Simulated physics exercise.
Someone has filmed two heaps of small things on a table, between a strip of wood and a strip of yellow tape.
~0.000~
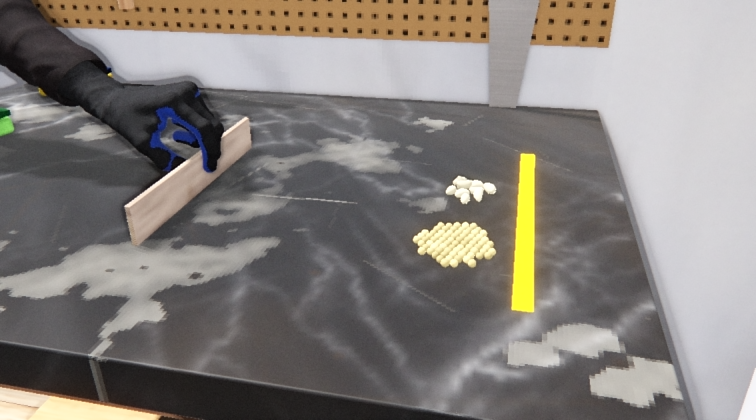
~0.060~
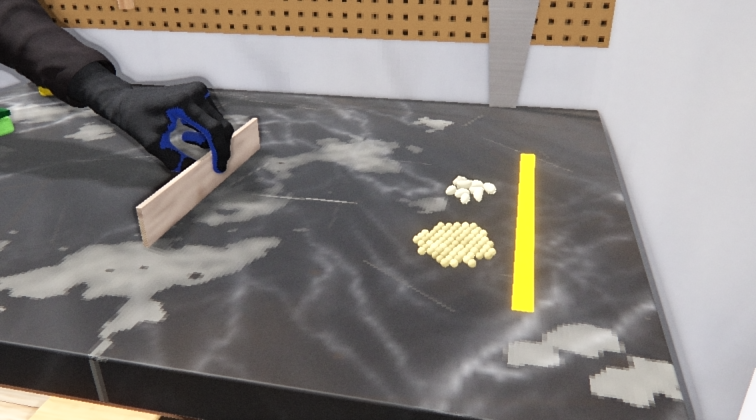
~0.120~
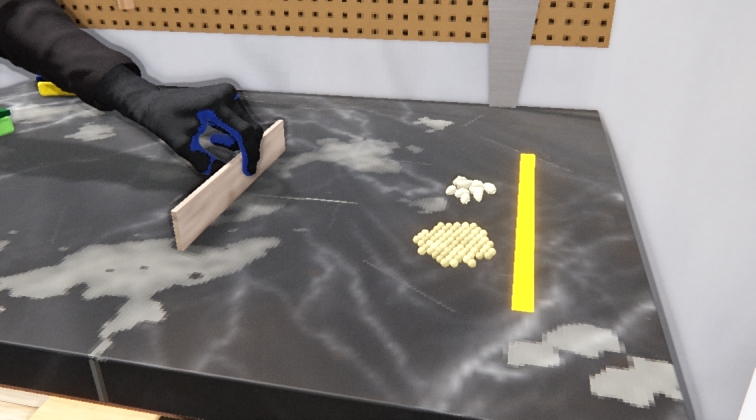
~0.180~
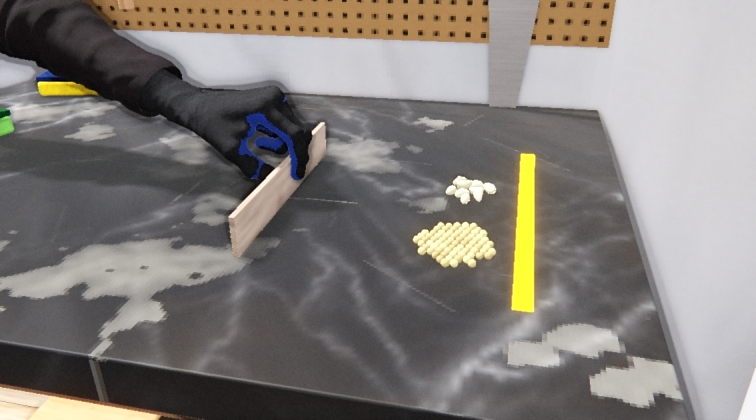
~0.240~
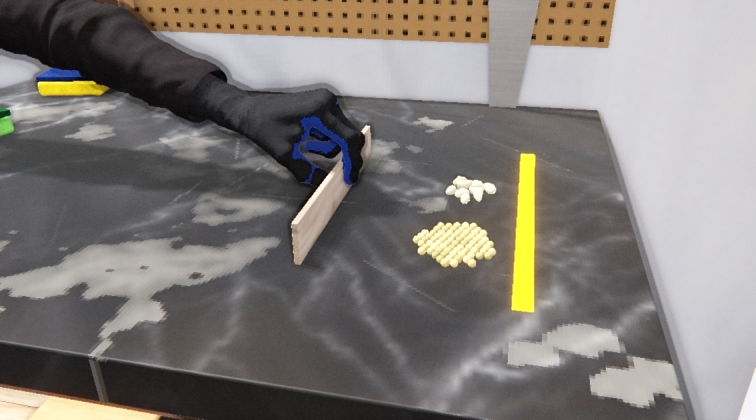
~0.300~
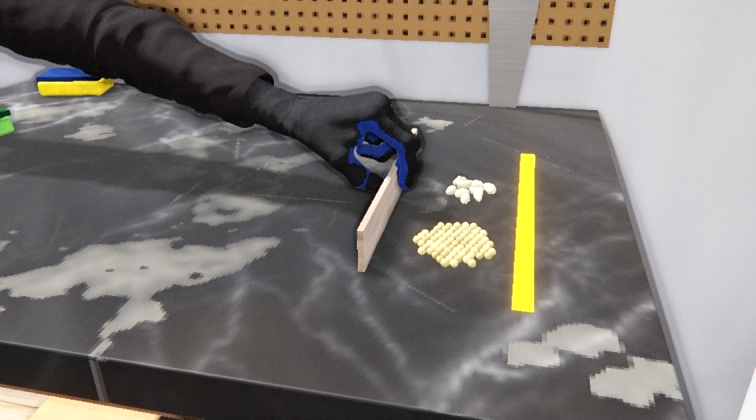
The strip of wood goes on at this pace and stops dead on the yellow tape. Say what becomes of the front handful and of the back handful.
The front handful loses pieces over the edge; the back handful loses pieces over the edge.
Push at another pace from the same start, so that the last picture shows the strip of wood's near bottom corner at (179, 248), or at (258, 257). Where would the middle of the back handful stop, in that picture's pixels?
Around (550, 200) in the first try, (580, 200) in the second.
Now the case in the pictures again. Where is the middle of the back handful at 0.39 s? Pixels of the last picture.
Roughly at (498, 190).
After 0.39 s, strip of wood still moving, near (482, 178); front handful all on the table, its front near (551, 240); back handful all on the table, its front near (511, 190).
After 0.50 s, strip of wood stopped at the yellow tape; front handful all on the table, its front near (691, 249); back handful all on the table, its front near (624, 227).
After 0.78 s, strip of wood stopped at the yellow tape; front handful all over the edge; back handful all over the edge.
At rest (1.0 s), strip of wood stopped at the yellow tape; front handful all over the edge; back handful all over the edge.
